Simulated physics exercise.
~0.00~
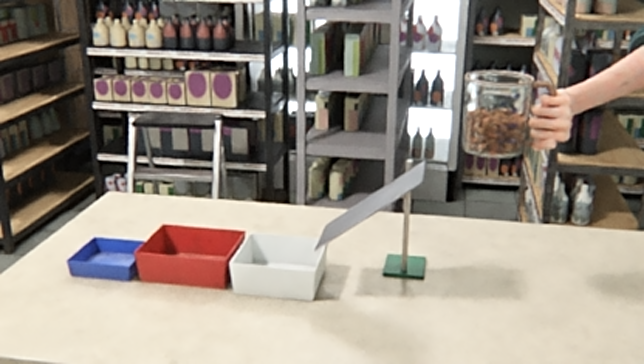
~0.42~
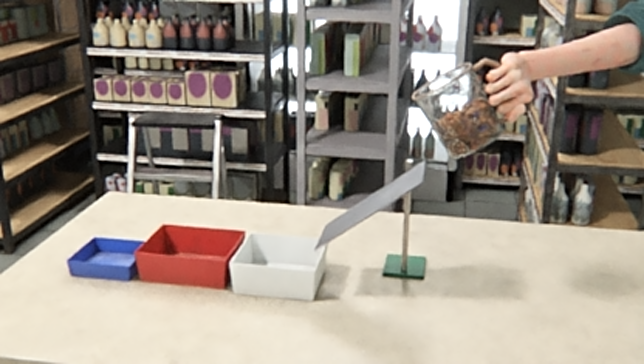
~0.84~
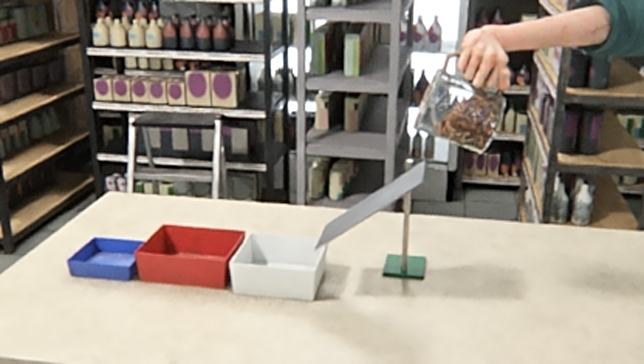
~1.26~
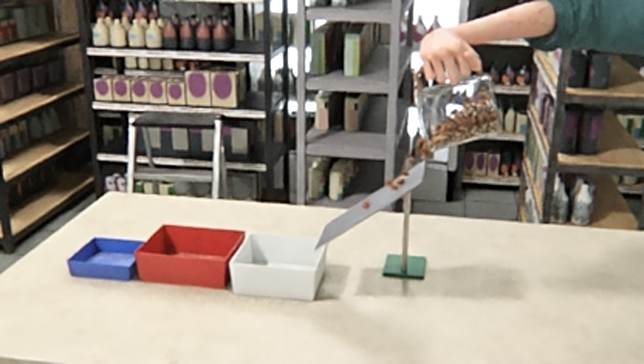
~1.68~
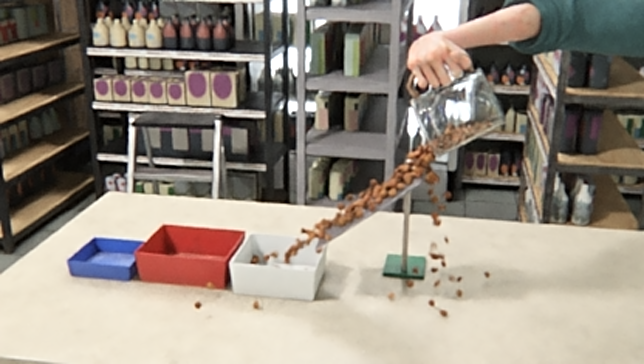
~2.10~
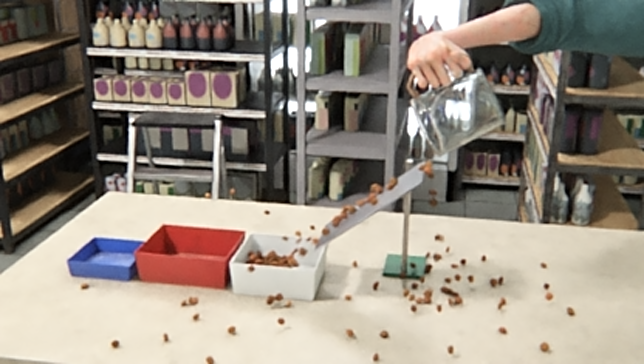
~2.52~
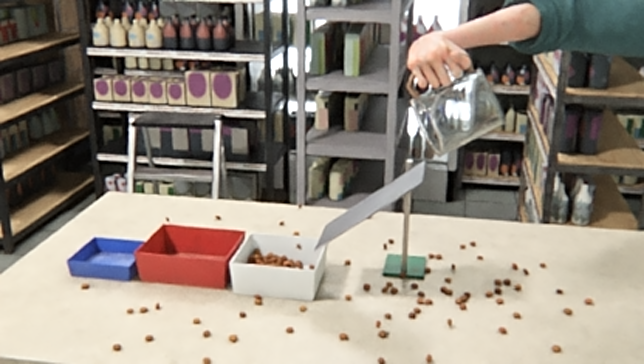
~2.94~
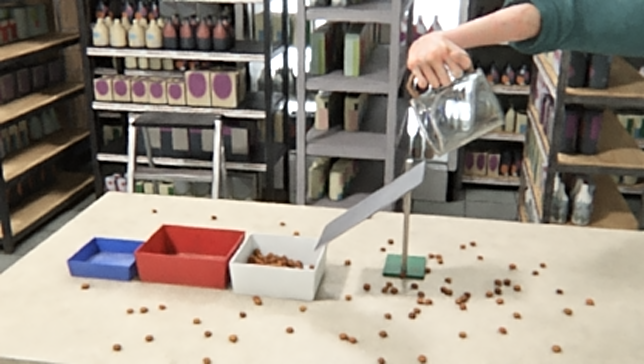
The clip opens with a hand holding a clear jug of dog kibble upright at the right, beside a fixed slope that leads down to a white tin, with red and blue tins further left. The hand carries the jug left and tips it over the top of the slope. A few pieces slide out first, then a thick stream rushes down into the white tin while others spill over the sides and scatter across the table. The jug empties and stays tipped. Finally, most of the kibble rests in the white tin, the rest lies strewn on the table, and the red and blue tins remain empty.
